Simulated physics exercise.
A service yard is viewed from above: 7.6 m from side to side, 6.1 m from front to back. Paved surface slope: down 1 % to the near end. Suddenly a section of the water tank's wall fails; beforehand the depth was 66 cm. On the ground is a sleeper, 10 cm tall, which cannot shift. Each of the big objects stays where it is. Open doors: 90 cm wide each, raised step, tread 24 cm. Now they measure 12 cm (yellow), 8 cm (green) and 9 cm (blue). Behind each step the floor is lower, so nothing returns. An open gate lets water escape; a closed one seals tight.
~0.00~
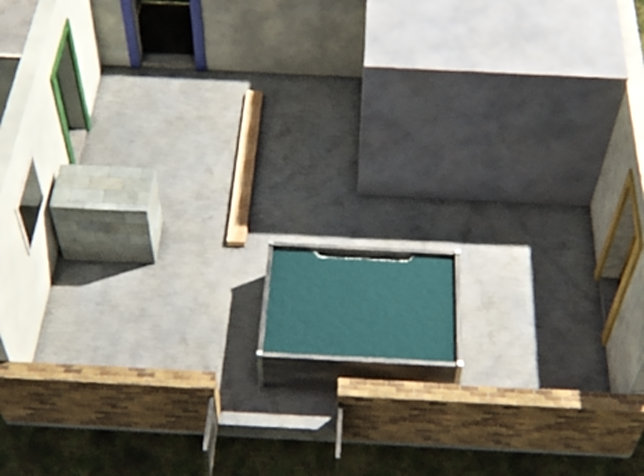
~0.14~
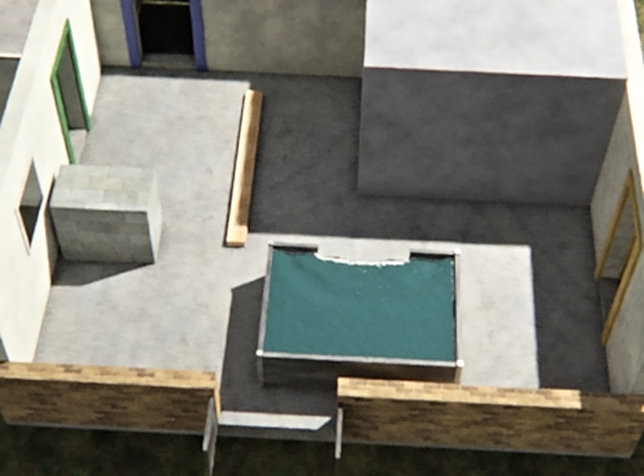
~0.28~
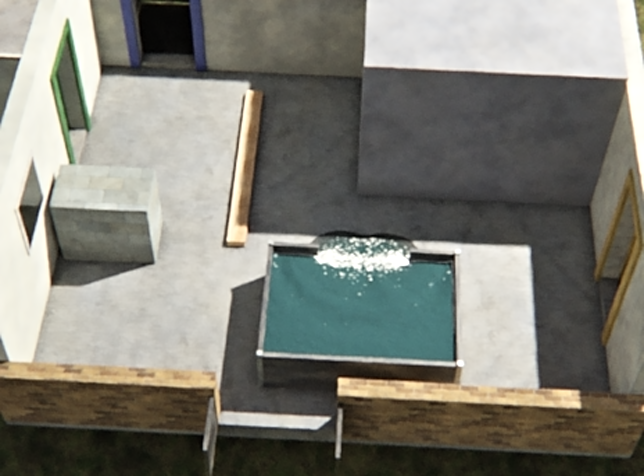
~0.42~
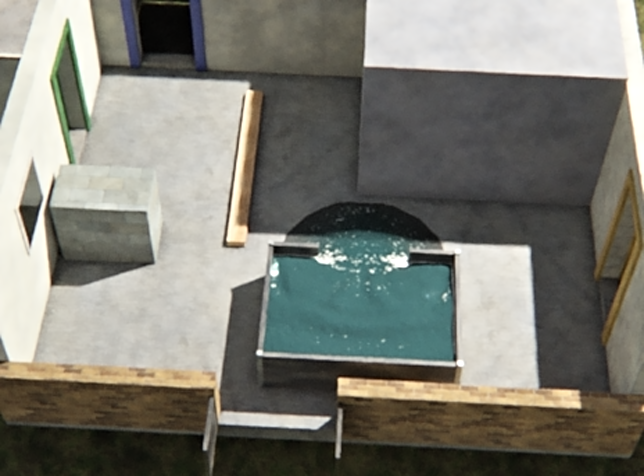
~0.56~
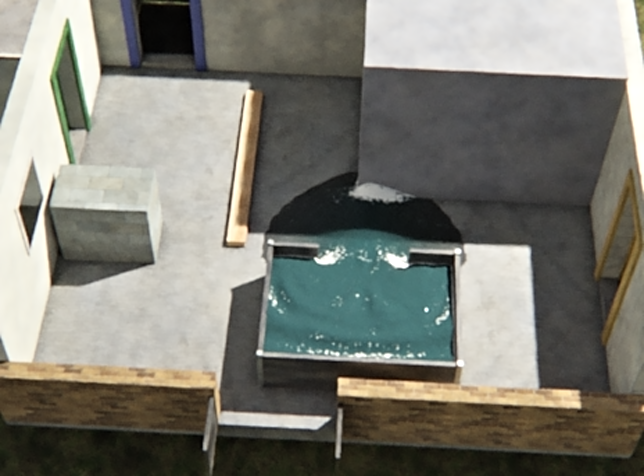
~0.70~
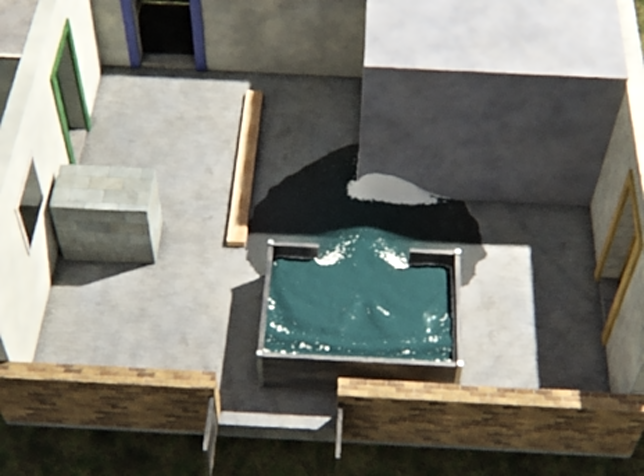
To begin with, a rectangular tank of still green-blue water sits in a walled yard seen from above. Water then breaks through a gap in its far side, churning white, and a dark wet patch fans out across the paving, spreading around to the large grey block and the sleeper.
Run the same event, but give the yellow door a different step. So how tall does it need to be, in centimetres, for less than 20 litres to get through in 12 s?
It would need to be around 8.5 cm tall.
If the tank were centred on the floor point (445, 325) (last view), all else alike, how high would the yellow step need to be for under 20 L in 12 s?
A minimum of about 12.5 cm.
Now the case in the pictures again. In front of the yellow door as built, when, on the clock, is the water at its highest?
Around 3.0 seconds.
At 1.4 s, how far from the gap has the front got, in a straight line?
4.0 m.
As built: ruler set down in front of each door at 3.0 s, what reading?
In cm - yellow: 14, green: 0, blue: 9.
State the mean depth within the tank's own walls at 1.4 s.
Around 44 cm on average.
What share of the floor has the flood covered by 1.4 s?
Around 25 per cent of the floor.
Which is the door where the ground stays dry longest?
Green.
After 1.4 s water covers 25 % of the floor, deepest (42 cm) near (380, 208); it has not reached the yellow door.
After 3.0 s water covers 55 % of the floor, deepest (28 cm) near (271, 79); 14 cm at the yellow door, 1 litre in over its 12 cm step.
After 12.0 s water covers 95 % of the floor, deepest (15 cm) near (599, 427); 8 cm at the yellow door, 4 litres in over its 12 cm step.
At the yellow door as built, the water arrived by 2.2 s and peaked near 14 cm at 3.0 s.
Run again over the same 12 s with other heights there, 36 litres in over 7 cm, 11 litres over 10 cm. The limit of 20 litres is kept from about 8.5 cm up.
